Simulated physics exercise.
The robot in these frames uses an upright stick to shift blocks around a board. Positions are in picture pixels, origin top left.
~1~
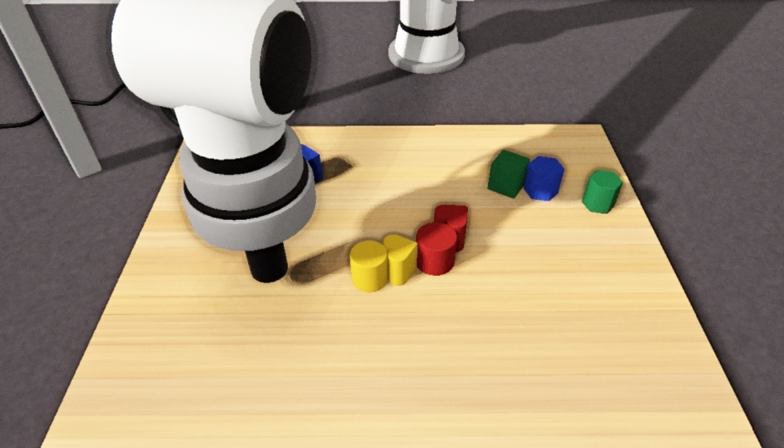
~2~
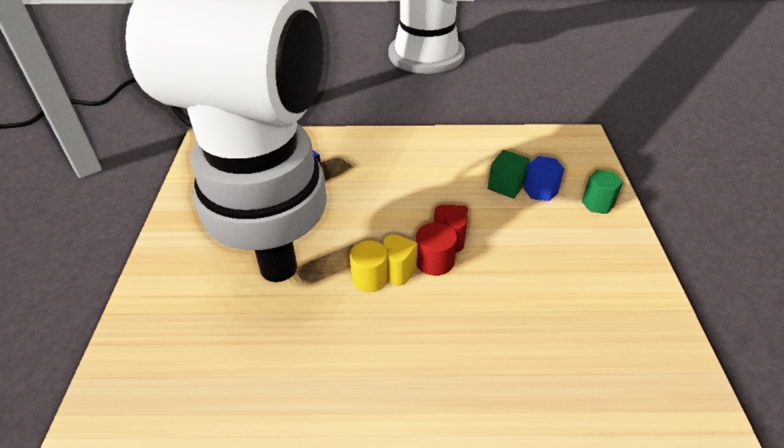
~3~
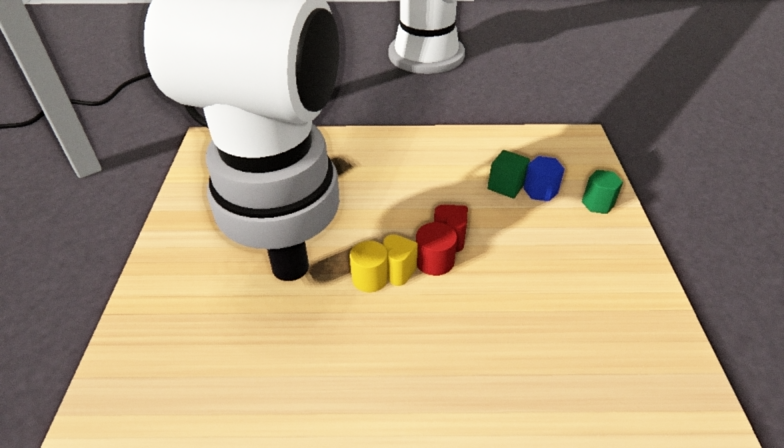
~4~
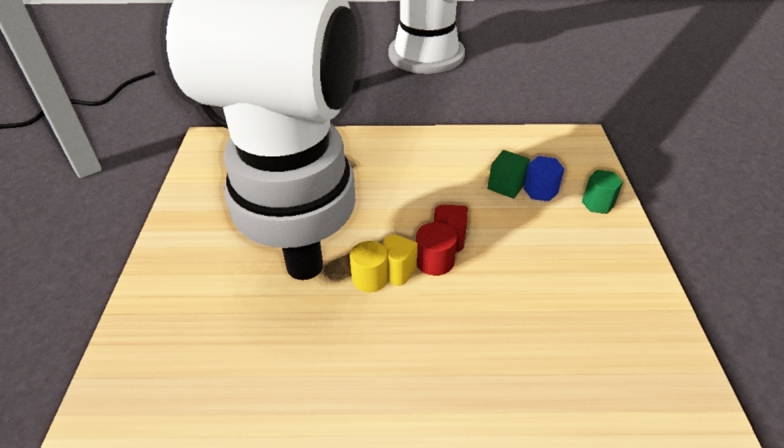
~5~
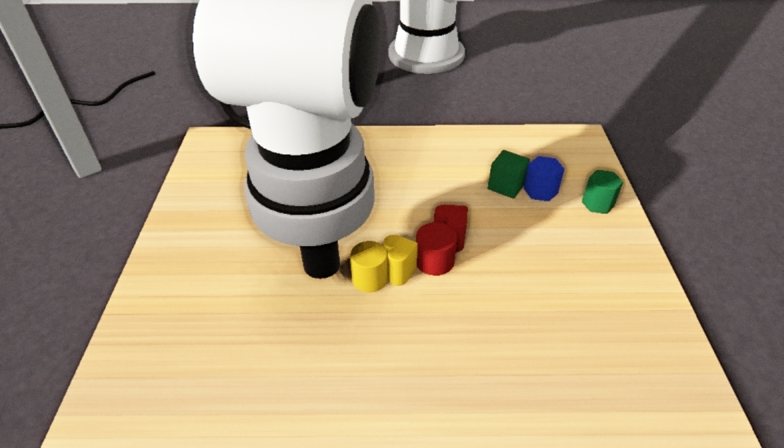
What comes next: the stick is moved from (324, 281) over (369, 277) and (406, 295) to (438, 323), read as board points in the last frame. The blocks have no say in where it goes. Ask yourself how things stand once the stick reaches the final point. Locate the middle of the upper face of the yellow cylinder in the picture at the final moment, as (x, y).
Put as a pixel place, it's (474, 283).
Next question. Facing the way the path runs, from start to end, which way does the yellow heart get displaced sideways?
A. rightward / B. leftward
My answer is option B.
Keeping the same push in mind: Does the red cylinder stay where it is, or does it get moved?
It does get moved.
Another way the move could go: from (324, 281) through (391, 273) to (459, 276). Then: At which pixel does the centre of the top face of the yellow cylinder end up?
My best guess is (489, 273).
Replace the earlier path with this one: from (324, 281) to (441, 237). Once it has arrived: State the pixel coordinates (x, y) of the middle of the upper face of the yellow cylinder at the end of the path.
Pixel (425, 248).
On the path given first. One third of the way, stick at (368, 261); yellow cylinder at (405, 254); yellow heart at (436, 251); red cylinder at (463, 235); red heart at (457, 210), turned 25° anticlockwise.
Two thirds of the way, stick at (407, 279); yellow cylinder at (446, 268); yellow heart at (475, 261); red cylinder at (479, 235); red heart at (457, 210), turned 25° anticlockwise.
At the end, stick at (440, 307); yellow cylinder at (474, 283); yellow heart at (487, 260), turned 35° anticlockwise; red cylinder at (479, 235); red heart at (457, 210), turned 25° anticlockwise.
